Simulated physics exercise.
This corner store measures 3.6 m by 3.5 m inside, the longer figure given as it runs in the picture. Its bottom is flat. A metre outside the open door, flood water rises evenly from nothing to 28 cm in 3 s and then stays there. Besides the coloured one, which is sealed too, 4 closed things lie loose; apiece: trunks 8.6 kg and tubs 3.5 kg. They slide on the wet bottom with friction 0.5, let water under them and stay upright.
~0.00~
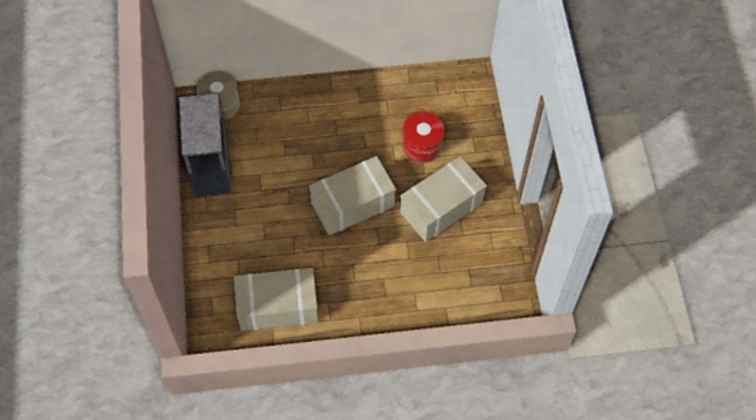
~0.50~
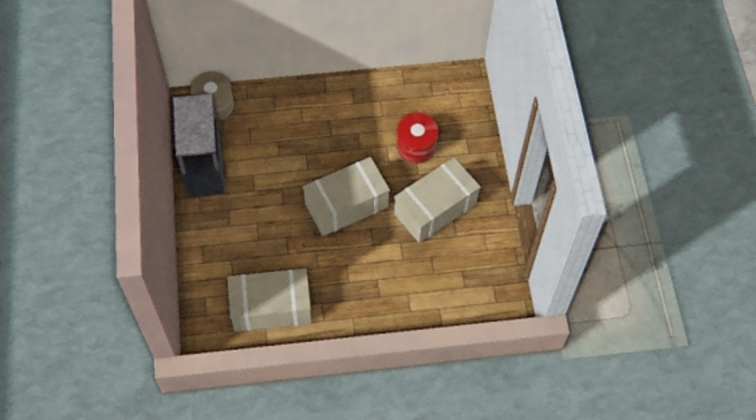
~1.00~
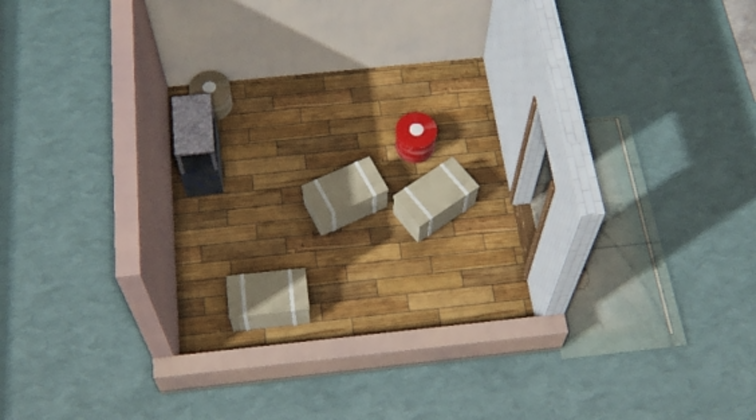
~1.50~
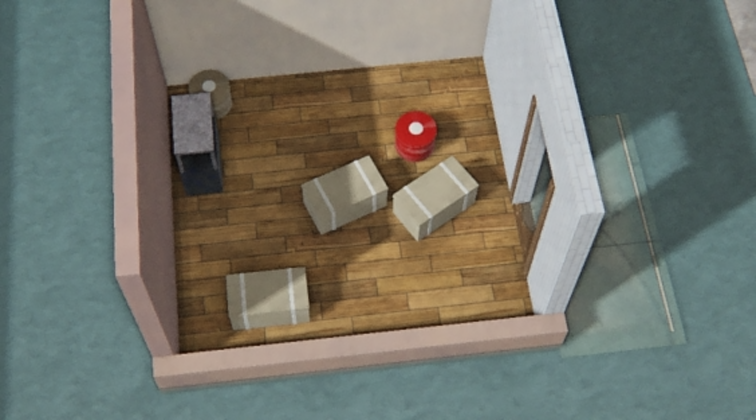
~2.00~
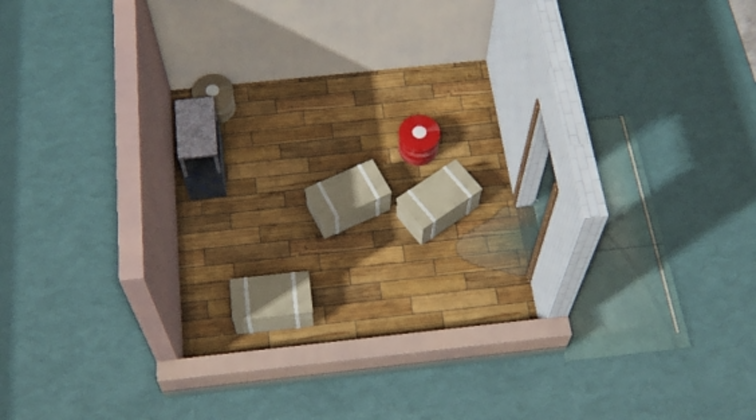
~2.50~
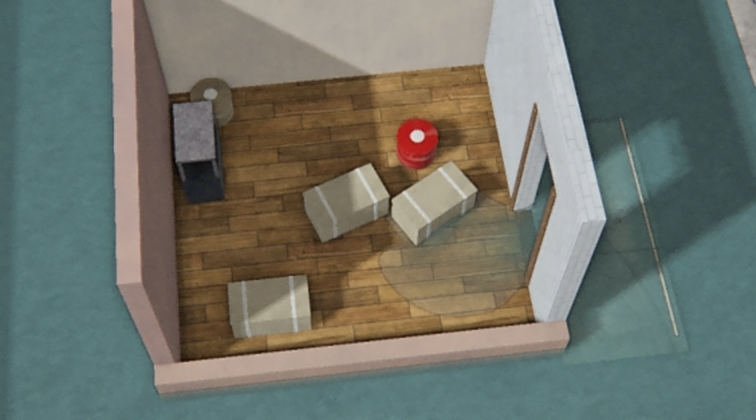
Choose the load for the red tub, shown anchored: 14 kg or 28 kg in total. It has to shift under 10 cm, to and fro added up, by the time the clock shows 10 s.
Verdict: The smaller load will do.
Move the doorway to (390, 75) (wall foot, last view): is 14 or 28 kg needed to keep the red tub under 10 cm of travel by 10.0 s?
Then neither load is enough.
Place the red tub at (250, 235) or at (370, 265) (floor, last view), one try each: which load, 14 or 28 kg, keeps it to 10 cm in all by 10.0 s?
In that order: It takes the larger; only the larger holds.
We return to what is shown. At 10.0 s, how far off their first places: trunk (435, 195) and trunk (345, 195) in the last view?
In that order: 140 cm, 120 cm.
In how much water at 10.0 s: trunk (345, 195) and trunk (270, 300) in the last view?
Roughly 6 and 14 cm.
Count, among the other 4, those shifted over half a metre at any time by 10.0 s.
3 of them.
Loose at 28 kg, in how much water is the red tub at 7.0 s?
About 3 cm.
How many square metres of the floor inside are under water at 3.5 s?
Some 5.0 m2.
After 3.5 s the red tub would be 0 cm from its start with 14 kg and 0 cm from its start with 28 kg; 2 cm of water round it then.
After 4.5 s the red tub would be 0 cm from its start with 14 kg and 0 cm from its start with 28 kg; 3 cm of water round it then.
After 7.0 s the red tub would be 0 cm from its start with 14 kg and 0 cm from its start with 28 kg; 3 cm of water round it then.
After 10.0 s the red tub would be 4 cm from its start with 14 kg and 0 cm from its start with 28 kg; 7 cm of water round it then.
